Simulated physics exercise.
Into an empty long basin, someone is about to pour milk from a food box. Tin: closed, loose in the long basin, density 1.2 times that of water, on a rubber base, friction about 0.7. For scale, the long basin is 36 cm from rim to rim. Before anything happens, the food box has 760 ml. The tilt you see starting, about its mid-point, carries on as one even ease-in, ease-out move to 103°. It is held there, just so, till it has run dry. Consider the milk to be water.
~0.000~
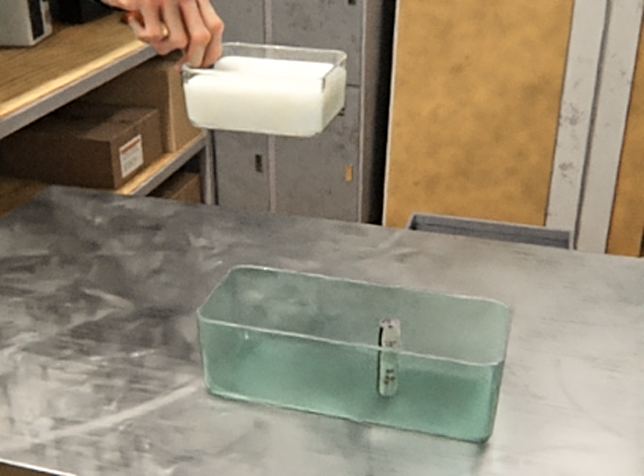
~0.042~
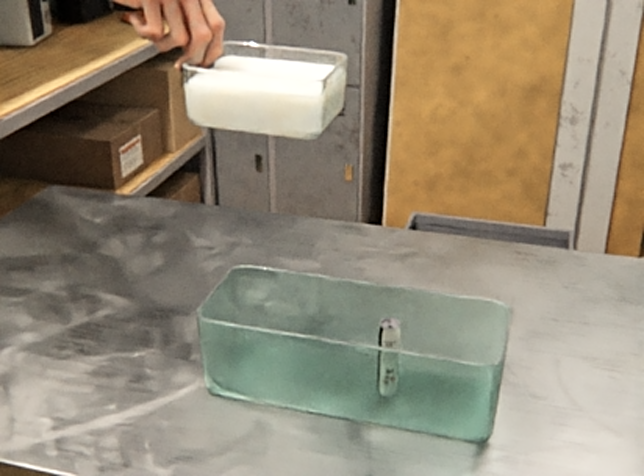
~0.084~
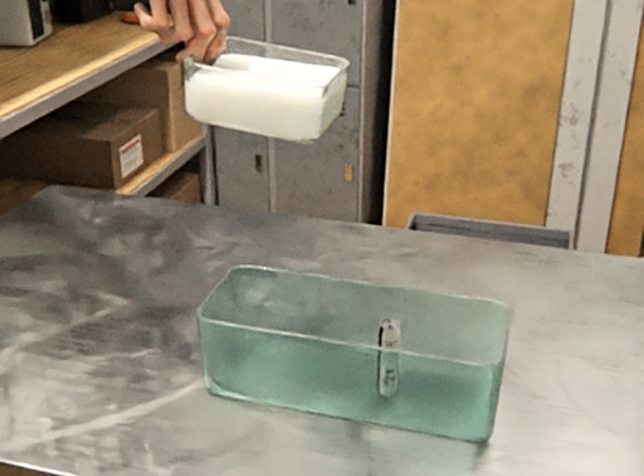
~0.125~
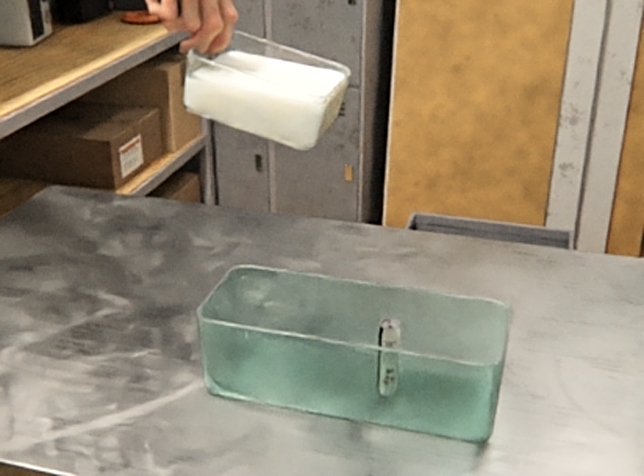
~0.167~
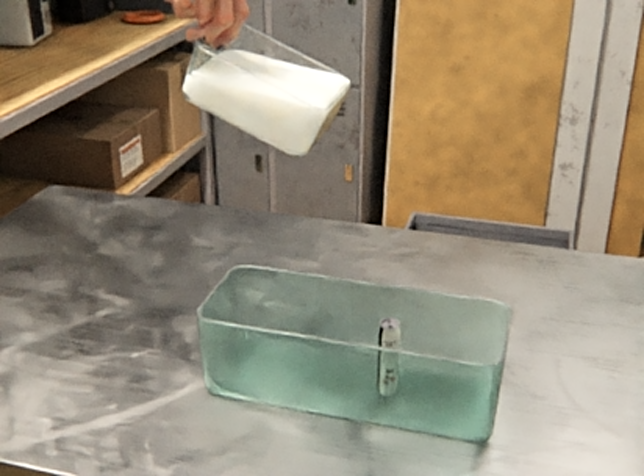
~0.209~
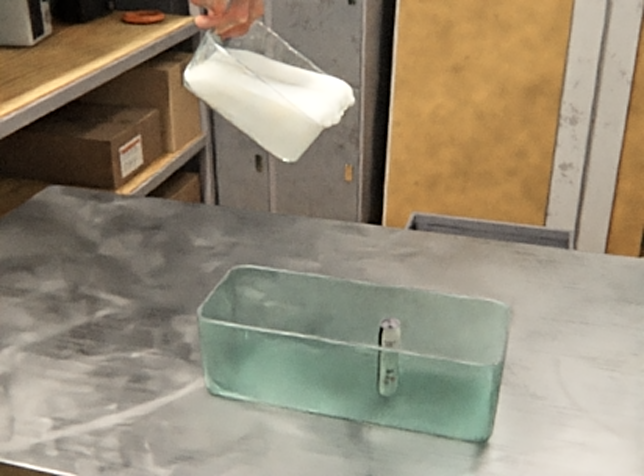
A hand steadily tilts a clear box of white milk rightward above a long glass basin.
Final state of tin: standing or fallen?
It does not come down.
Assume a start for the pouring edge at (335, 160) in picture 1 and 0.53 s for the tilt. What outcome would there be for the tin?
After that, the tin overturns.
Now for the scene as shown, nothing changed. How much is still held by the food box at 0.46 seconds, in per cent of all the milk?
Around 12 percent.
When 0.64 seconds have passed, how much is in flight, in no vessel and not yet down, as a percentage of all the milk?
Close to 10 per cent.
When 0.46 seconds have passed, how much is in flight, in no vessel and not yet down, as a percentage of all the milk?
Close to 78 in a hundred.
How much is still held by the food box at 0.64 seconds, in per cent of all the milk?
Close to 2 percent of the total.
By 0.46 s the tilt is 98° and 12 per cent is still to pour; the tin stands where it began.
By 0.64 s the tilt is 103° and 2 per cent is still to pour; the tin stands where it began.
By 0.82 s the tilt is 103° and 0 per cent is still to pour; the tin stands where it began.
By 1.03 s the tilt is 103° and 0 per cent is still to pour; the tin stands where it began.
At rest the tin stands where it began.
